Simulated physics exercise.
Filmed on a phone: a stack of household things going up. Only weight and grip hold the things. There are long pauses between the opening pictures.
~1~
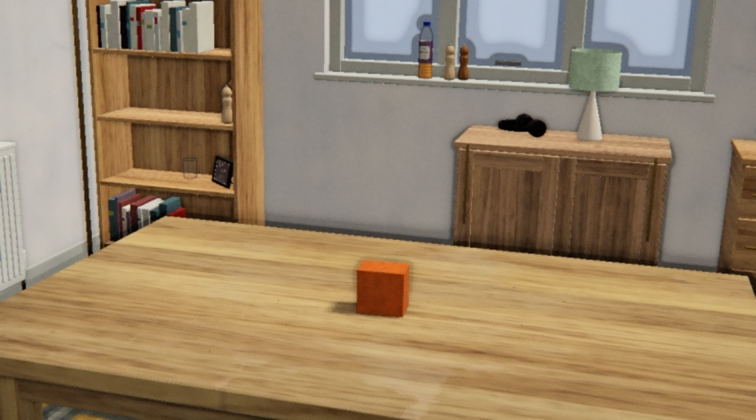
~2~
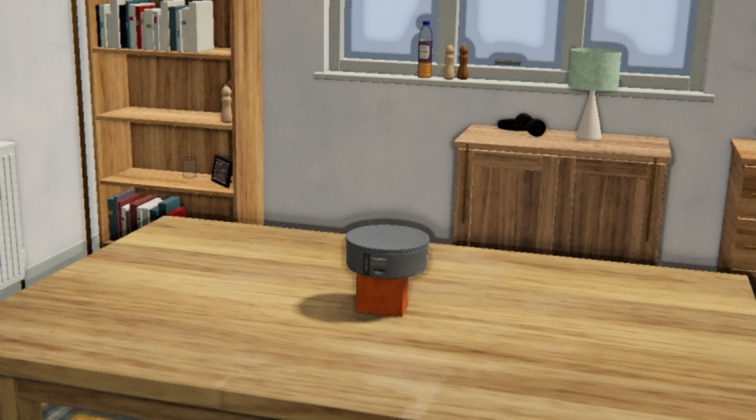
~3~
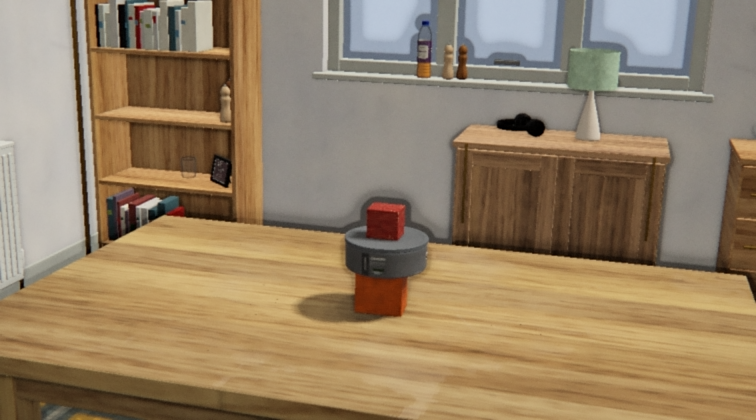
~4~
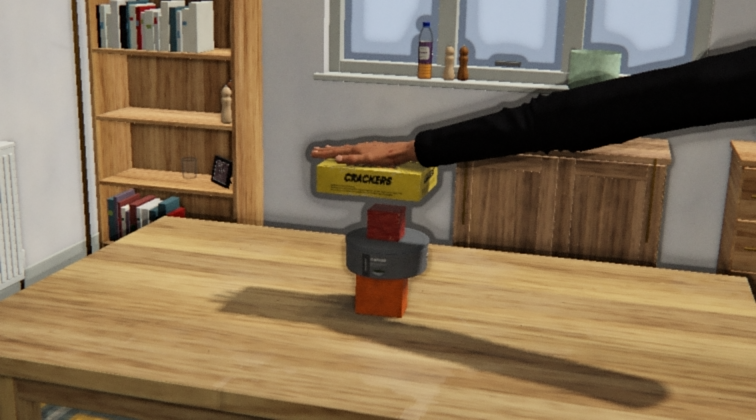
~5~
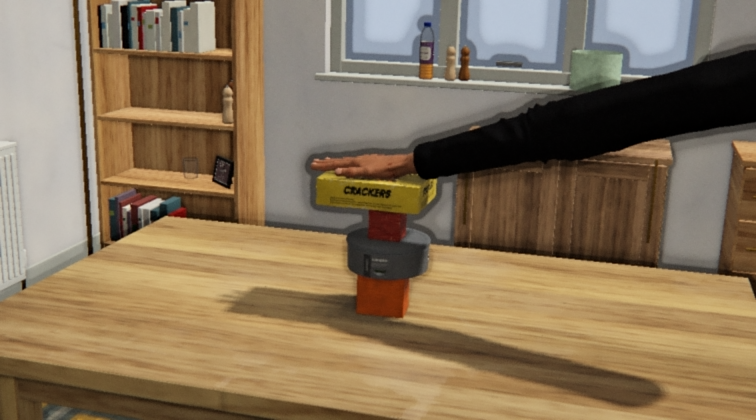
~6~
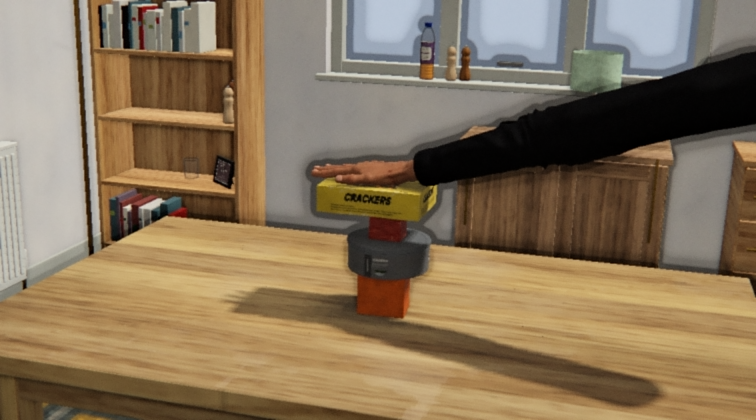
On a wooden table, a grey tub and red block appear above an orange block, and a hand lowers a yellow crackers packet on top.
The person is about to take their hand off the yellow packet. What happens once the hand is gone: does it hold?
In the end the pile keeps its balance.
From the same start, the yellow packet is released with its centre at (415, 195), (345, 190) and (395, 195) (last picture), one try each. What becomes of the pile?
First, it loses its balance; second, it loses its balance; third, it keeps its balance.
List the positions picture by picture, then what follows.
The last thing is not in view yet, in the first frame.
The last thing is not in view yet; orange block (383, 288), in the second frame.
The last thing is not in view yet; red block (386, 221), in the third frame.
Still above its spot; yellow packet (378, 175); grey tub (387, 252), in the fourth frame.
Still above its spot; yellow packet (378, 187); orange block (383, 289), in the fifth frame.
In place under the hand; yellow packet (378, 194); red block (388, 223), in the sixth frame.
Then, 0.30 s past the last view, nothing moves.
Then, 0.70 s past the last view, yellow packet resting near (378, 194).
Finally, all 4 still in place. Final places as the last picture's camera would see them, yellow packet near (378, 194). The pile stays up.
